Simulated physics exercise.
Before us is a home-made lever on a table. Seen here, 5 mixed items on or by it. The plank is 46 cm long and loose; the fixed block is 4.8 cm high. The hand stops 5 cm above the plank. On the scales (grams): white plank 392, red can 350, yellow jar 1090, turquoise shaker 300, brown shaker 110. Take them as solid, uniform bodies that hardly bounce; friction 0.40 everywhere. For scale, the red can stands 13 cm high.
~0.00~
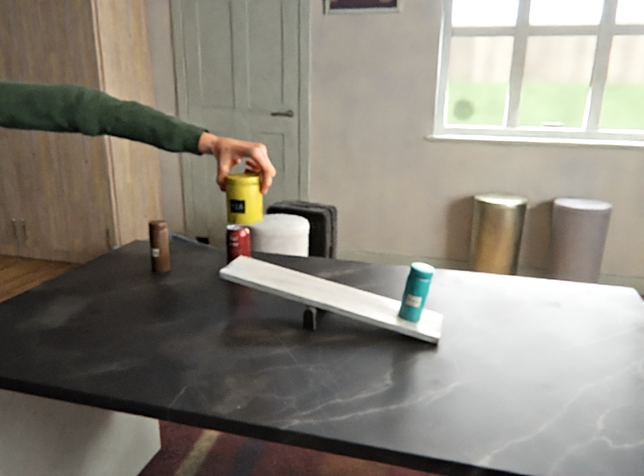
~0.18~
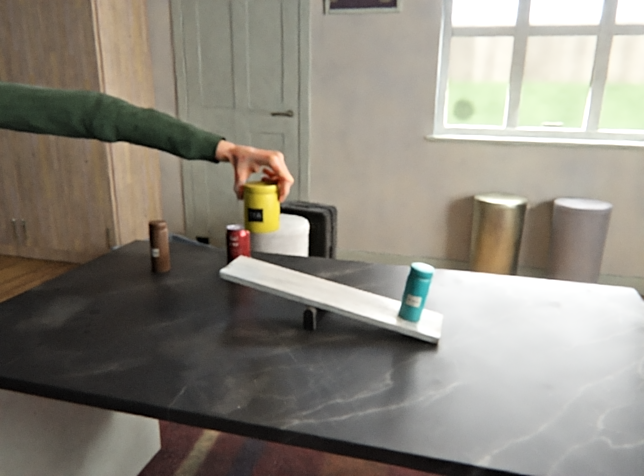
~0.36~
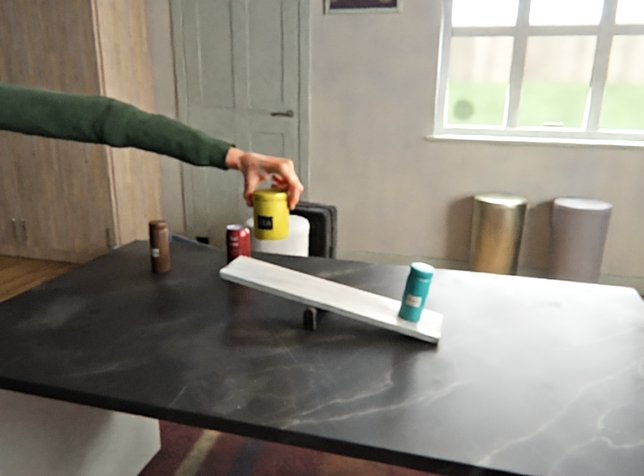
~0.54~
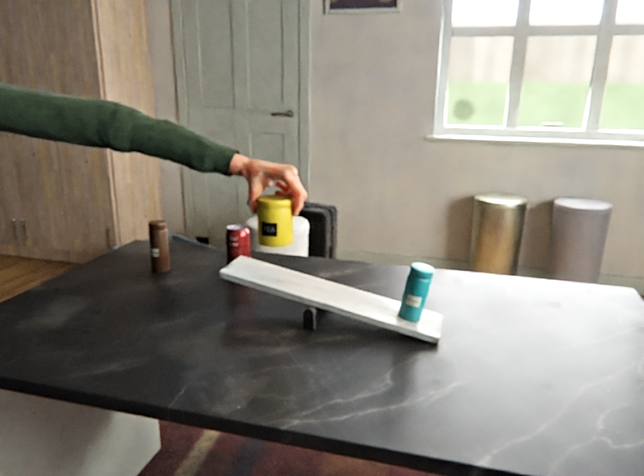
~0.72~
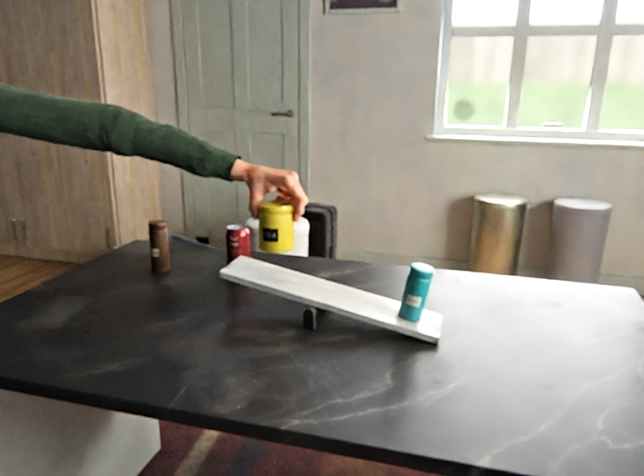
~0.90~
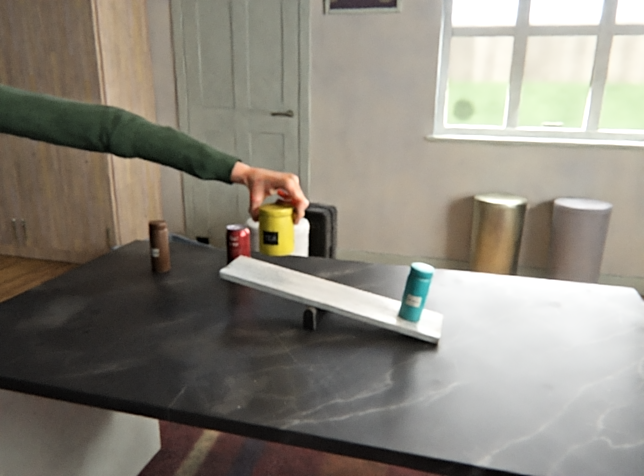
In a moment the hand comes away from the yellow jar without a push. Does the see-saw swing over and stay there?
In the end the plank swings over.
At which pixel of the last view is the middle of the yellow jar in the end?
At about (263, 274).
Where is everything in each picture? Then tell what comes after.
In the first frame, 9 cm from its drop point; yellow jar (244, 198); white plank (331, 296).
In the second frame, 6 cm from its drop point; yellow jar (262, 206); turquoise shaker (416, 292).
In the third frame, 3 cm from its drop point; yellow jar (271, 214); white plank (331, 296).
In the fourth frame, 2 cm from its drop point; yellow jar (275, 220); turquoise shaker (416, 292).
In the fifth frame, 1 cm from its drop point; yellow jar (276, 226); white plank (331, 296).
The sixth frame shows held still over the plank; yellow jar (277, 229); turquoise shaker (416, 292).
By 1.20 s, plank at 12°, tipped the other way; yellow jar tilted 4° near (278, 269); turquoise shaker tilted 20°.
By 1.40 s, plank at 14°, tipped the other way; yellow jar tilted 14° near (263, 274); turquoise shaker on its side.
By 1.50 s, yellow jar resting near (263, 274).
When it is over (2.1 s), plank at 14°, tipped the other way; lying over on the table or plank, turquoise shaker; not toppled but over 4 cm from the start, yellow jar; the other 3 within 4 cm of the start. End places, in pixels of the last picture, yellow jar near (263, 274). The plank comes down at its raised end.
